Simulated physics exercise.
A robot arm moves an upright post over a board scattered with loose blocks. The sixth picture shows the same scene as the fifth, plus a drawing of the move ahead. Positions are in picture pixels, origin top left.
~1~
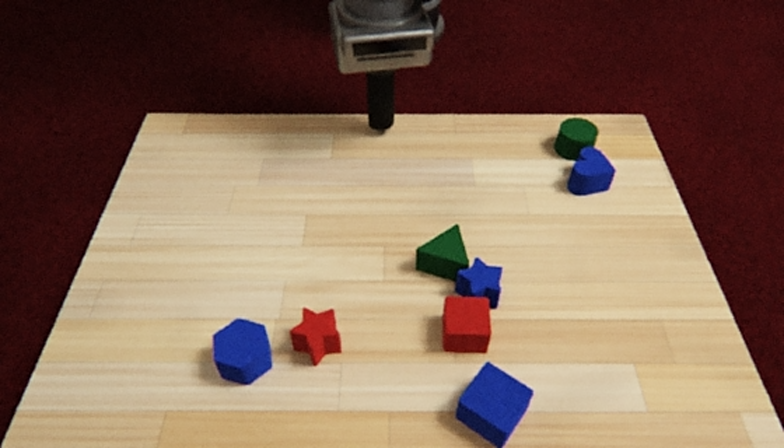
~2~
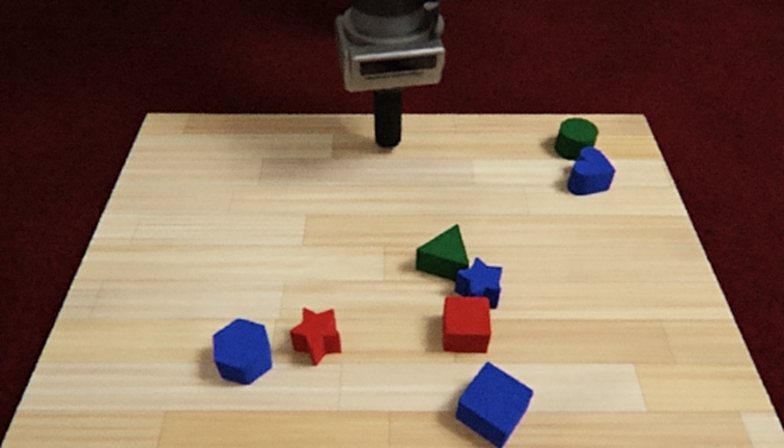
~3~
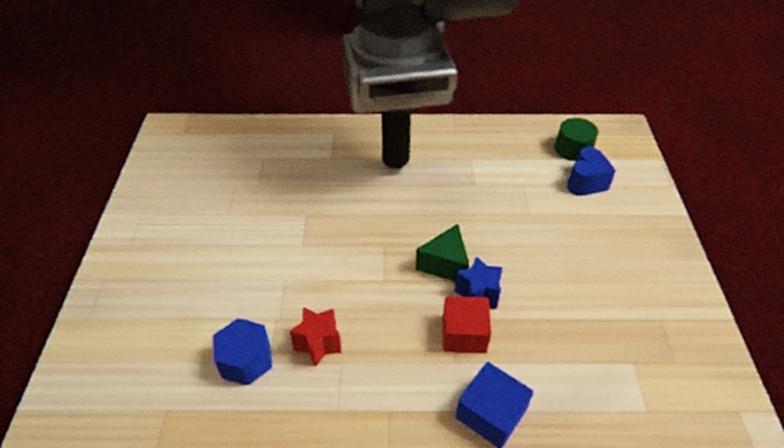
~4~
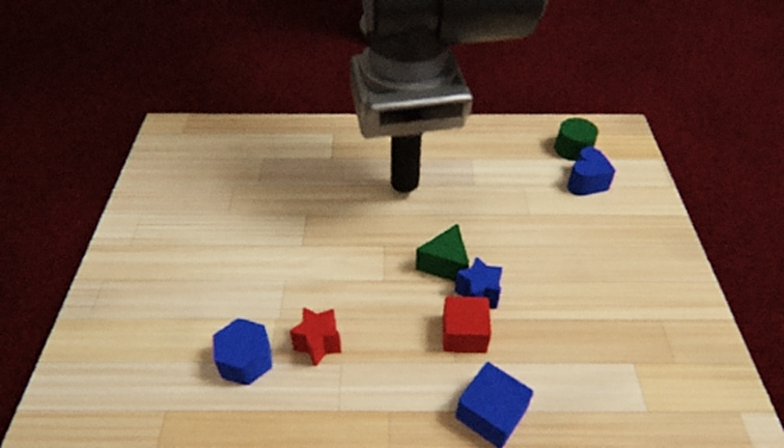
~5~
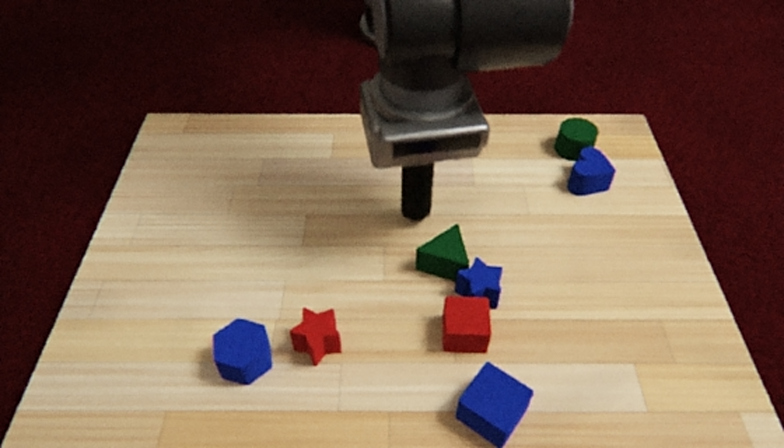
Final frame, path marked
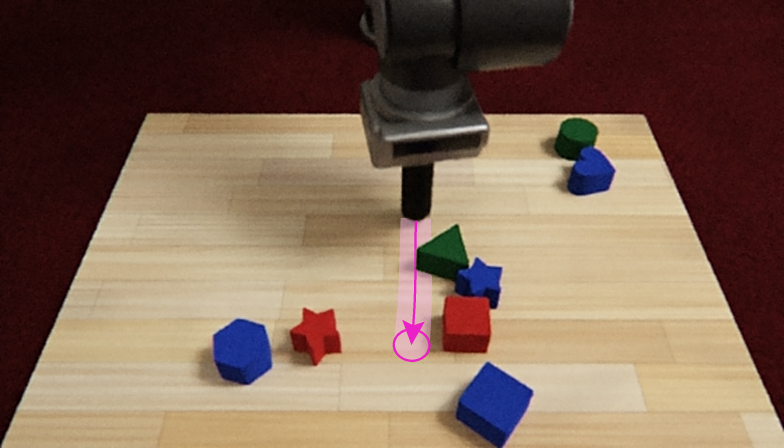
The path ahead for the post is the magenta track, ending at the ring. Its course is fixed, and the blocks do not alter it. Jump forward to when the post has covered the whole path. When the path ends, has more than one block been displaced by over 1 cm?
Final answer: No.
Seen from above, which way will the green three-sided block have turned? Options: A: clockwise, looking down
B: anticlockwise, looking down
B (anticlockwise, looking down)
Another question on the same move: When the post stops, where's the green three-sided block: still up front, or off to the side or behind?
It is off to the side or behind.
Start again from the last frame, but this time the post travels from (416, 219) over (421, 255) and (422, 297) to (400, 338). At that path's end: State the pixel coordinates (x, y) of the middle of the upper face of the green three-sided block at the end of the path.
At the end it should sit near (459, 262).
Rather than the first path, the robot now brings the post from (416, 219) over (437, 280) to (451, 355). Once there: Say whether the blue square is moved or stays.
It gets pushed out of place.
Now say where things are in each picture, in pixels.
The first picture shows tip of the post at (381, 122), middles of tops, green three-sided block at (448, 245), red square at (468, 315), blue star at (482, 275).
The second picture shows post at (388, 140), nothing pushed.
The third picture shows post at (396, 160), nothing pushed.
The fourth picture shows post at (405, 183), nothing pushed.
The fifth picture shows post at (416, 210), green three-sided block at (448, 245), red square at (468, 315), blue star at (482, 275).
The line goes from (416, 219) directly to (412, 345).
On the path given first. One third of the way, post at (416, 249); green three-sided block at (449, 248).
Two thirds of the way, post at (415, 291); green three-sided block at (450, 258), turned 50° anticlockwise; blue star at (488, 276), turned 15° clockwise.
At the end, post at (412, 337); green three-sided block at (450, 258), turned 50° anticlockwise; red square unmoved; blue star at (488, 276), turned 15° clockwise.
